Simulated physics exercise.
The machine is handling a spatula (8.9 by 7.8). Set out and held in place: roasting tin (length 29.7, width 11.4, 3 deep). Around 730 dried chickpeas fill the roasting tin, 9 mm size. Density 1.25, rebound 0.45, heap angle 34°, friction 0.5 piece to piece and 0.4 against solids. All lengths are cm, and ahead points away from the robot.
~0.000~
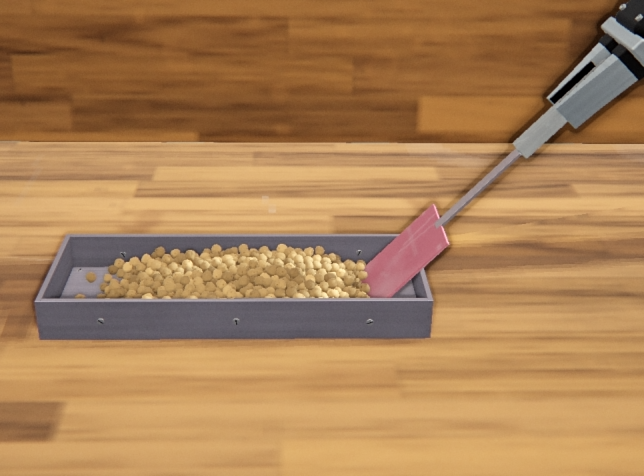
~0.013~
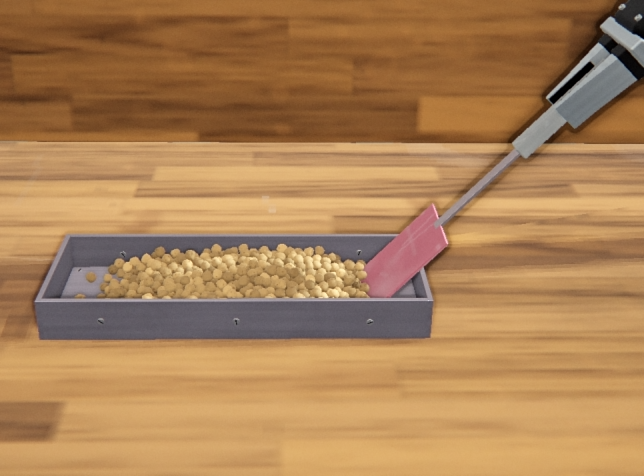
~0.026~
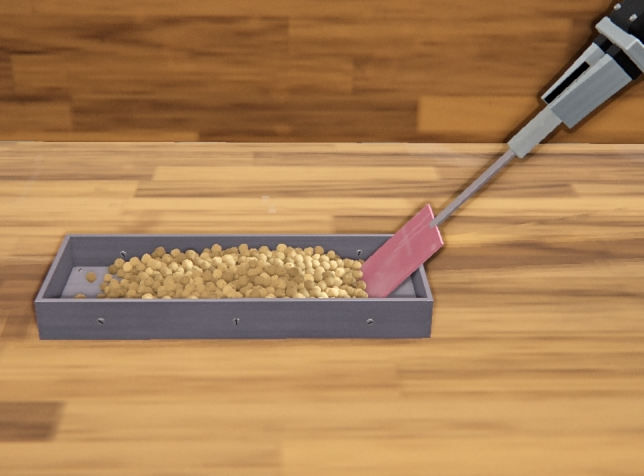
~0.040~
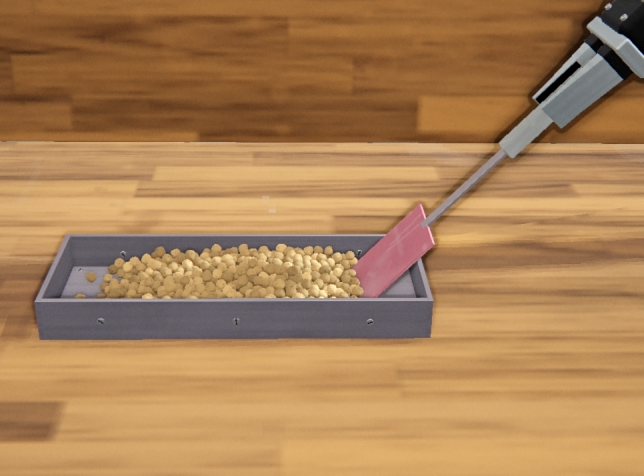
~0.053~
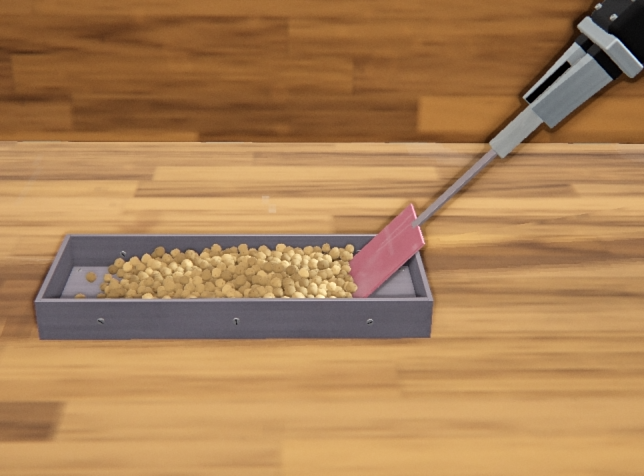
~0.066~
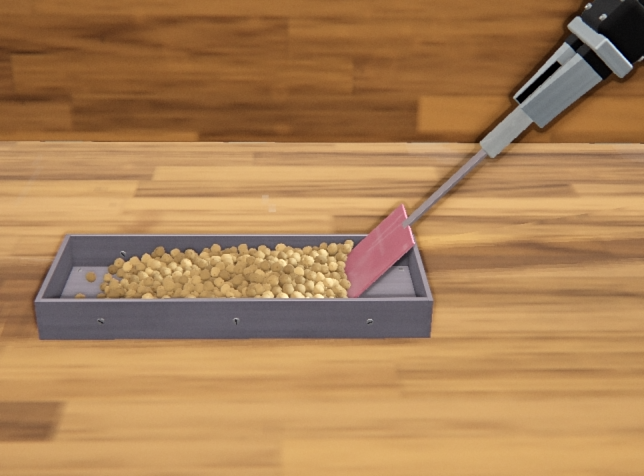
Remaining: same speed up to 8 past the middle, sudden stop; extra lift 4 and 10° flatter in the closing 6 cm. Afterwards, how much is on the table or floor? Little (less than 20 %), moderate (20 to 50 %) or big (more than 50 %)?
Share on the table or floor: Little (less than 20 %).
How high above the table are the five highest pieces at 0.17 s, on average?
Some 5 cm.
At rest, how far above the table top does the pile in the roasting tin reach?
Some 5.0 cm.
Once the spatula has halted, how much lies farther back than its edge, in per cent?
About 35 per cent.
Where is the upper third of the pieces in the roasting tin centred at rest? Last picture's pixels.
Near (96, 271).
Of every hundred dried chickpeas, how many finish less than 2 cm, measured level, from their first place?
About 10 per cent.
After 0.17 s, sloping 47°, highest piece 6 above the table; 727 in the roasting tin, 1 on the blade or in flight.
After 0.27 s, sloping 44°, highest piece 7 above the table; 727 in the roasting tin, 1 on the table or floor.
After 0.52 s, sloping 37°, highest piece 5 above the table; 639 in the roasting tin, 82 on the table or floor, 7 on the blade or in flight.
After 1.57 s, sloping 37°, highest piece 5 above the table; 632 in the roasting tin, 96 on the table or floor.
In the end, 632 in the roasting tin, 96 on the table or floor. That is 13 % on the table or floor.
